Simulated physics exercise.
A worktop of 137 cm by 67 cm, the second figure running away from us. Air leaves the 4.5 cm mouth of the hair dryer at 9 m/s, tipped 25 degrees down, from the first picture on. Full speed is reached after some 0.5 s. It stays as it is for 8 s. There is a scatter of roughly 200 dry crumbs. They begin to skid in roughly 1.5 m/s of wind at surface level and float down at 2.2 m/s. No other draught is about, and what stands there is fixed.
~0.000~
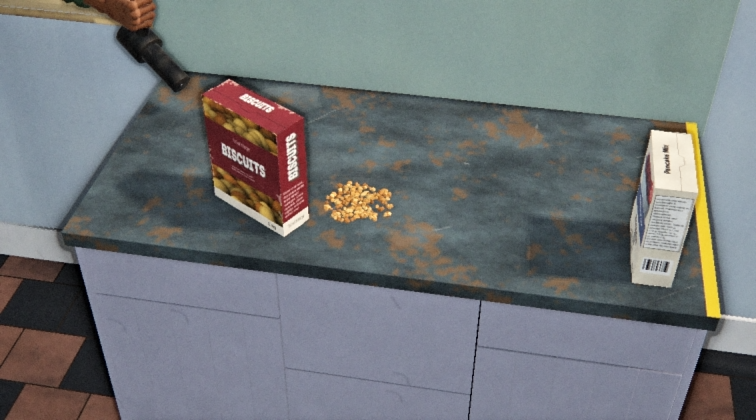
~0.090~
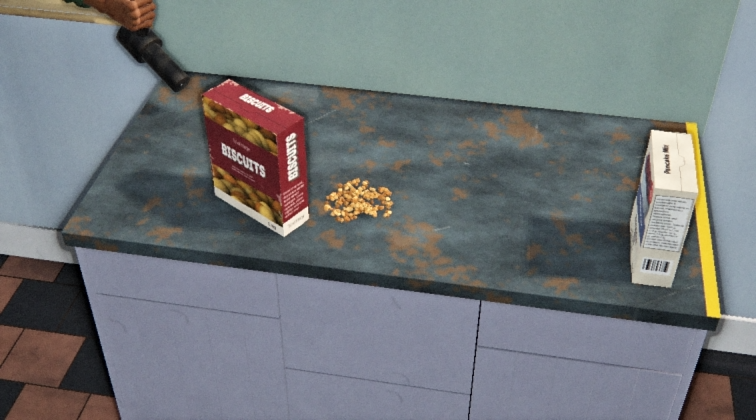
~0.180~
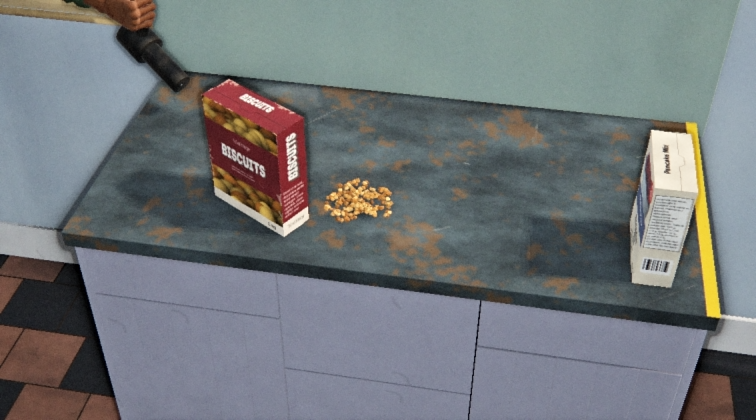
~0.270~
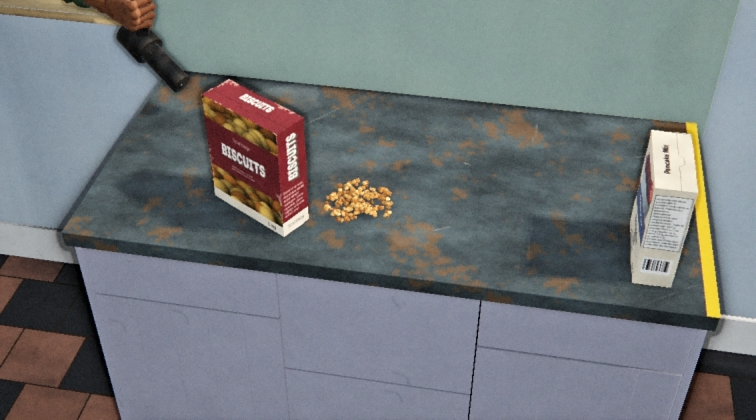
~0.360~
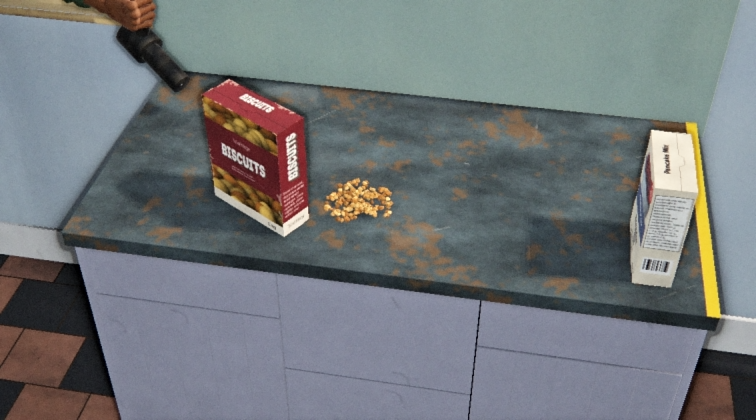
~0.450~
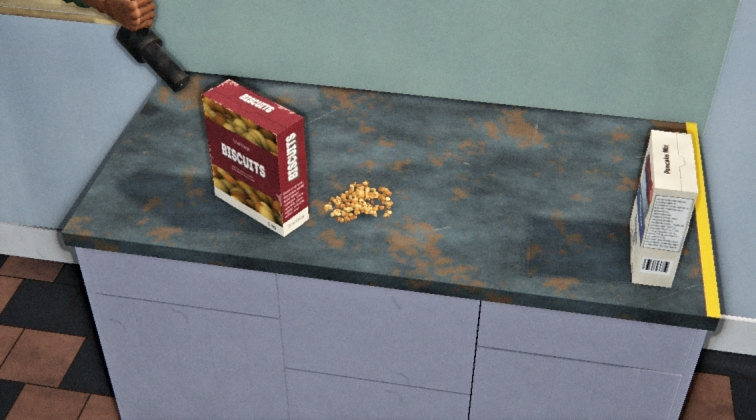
A hand holds a dark nozzle near a biscuit box while the crumbs barely stir.
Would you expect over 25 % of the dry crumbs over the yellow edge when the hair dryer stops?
As for a quarter going over the yellow edge: No.
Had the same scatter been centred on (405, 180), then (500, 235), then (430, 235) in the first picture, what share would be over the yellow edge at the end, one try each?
In that order: 2 %, 0 %, 0 %.
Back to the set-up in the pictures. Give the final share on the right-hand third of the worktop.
Some 2 per cent.
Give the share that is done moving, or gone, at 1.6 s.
Near 100 %.
After 1.6 s, 4 % are on the move or not yet settled, 0 % are over the yellow edge.
After 2.6 s, 2 % are on the move or not yet settled, 0 % are over the yellow edge.
After 4.4 s, 2 % are on the move or not yet settled, 0 % are over the yellow edge.
After 8.0 s, at the end, 0 % are over the yellow edge.
